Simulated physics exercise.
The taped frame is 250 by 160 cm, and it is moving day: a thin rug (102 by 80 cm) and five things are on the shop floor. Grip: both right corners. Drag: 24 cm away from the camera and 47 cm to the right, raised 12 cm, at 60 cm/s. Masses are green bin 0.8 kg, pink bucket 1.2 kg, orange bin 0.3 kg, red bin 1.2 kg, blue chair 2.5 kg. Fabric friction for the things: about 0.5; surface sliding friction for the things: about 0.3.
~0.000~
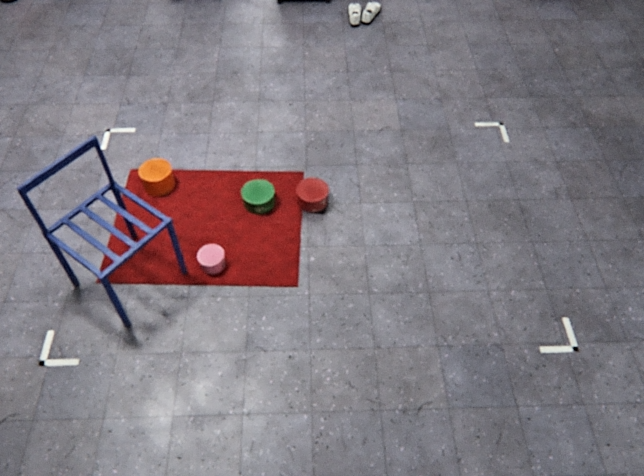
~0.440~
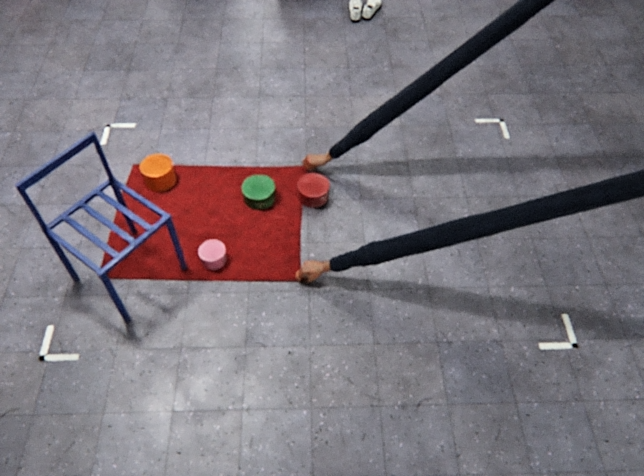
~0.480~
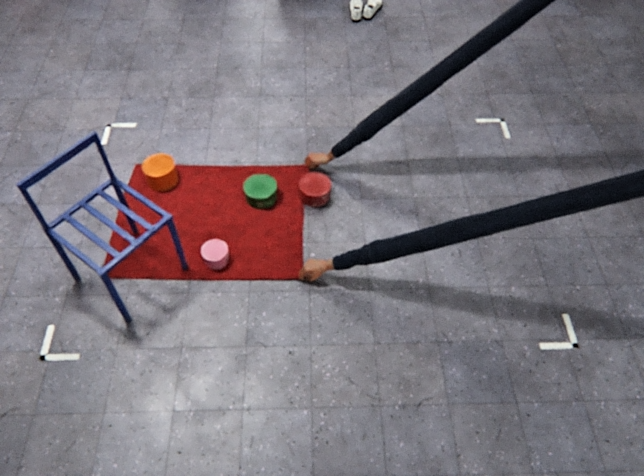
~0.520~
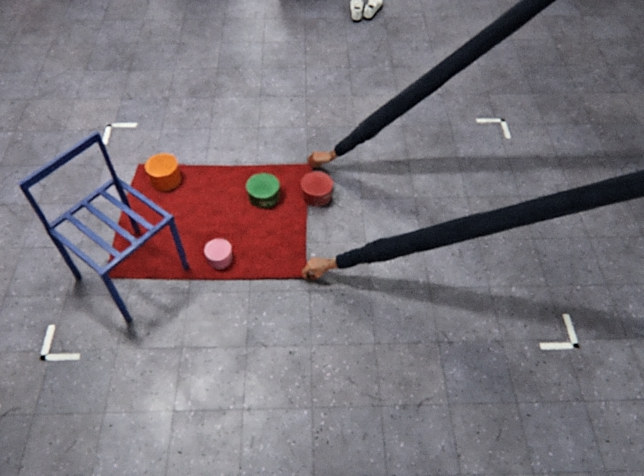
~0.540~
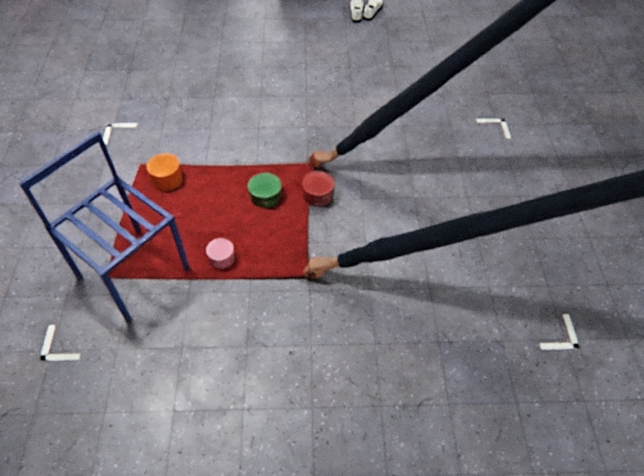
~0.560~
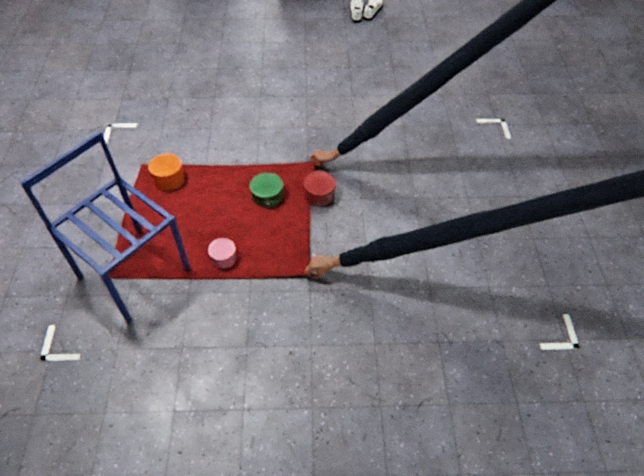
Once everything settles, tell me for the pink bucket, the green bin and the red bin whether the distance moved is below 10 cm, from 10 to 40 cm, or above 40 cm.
Distances: Pink bucket: Above 40 cm; green bin: Above 40 cm; red bin: Above 40 cm.
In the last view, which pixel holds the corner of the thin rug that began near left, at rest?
Roughly (207, 236).
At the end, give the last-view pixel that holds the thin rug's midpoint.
It sits near (307, 185) in pixels.
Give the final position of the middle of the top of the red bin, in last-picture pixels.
Last view, top position: About (406, 163).
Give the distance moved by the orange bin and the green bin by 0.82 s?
Roughly: Orange bin 20 cm and green bin 20 cm.
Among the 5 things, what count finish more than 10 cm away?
All told, 5.
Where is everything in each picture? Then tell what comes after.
In the first picture, pink bucket (211, 255); green bin (258, 191); red bin (313, 189); thin rug corners (304, 172) (298, 287).
In the second picture, grip (301, 281).
In the third picture, pink bucket (214, 250); grip (304, 279).
In the fourth picture, red bin (317, 183); pink bucket (218, 249); grip (307, 278).
In the fifth picture, grip (309, 277).
In the sixth picture, pink bucket (222, 249); green bin (266, 185); red bin (319, 183); grip (311, 276).
After 0.8 s, middle of the thin rug at (244, 209); pink bucket 20 cm off its start, green bin 20 cm off its start, red bin 18 cm off its start.
After 1.1 s, middle of the thin rug at (270, 198); pink bucket 36 cm off its start, green bin 36 cm off its start, red bin 33 cm off its start.
After 1.3 s, middle of the thin rug at (298, 188); pink bucket 54 cm off its start at (308, 215), green bin 53 cm off its start at (344, 156), red bin lifted 4 cm.
After 1.6 s, middle of the thin rug at (307, 185); pink bucket 58 cm off its start, green bin 58 cm off its start, red bin on its side, 56 cm off its start.
After 2.2 s, middle of the thin rug at (307, 185); pink bucket 58 cm off its start at (315, 212), green bin 58 cm off its start at (352, 155), red bin on its side, 56 cm off its start at (406, 163), orange bin 59 cm off its start at (254, 134).
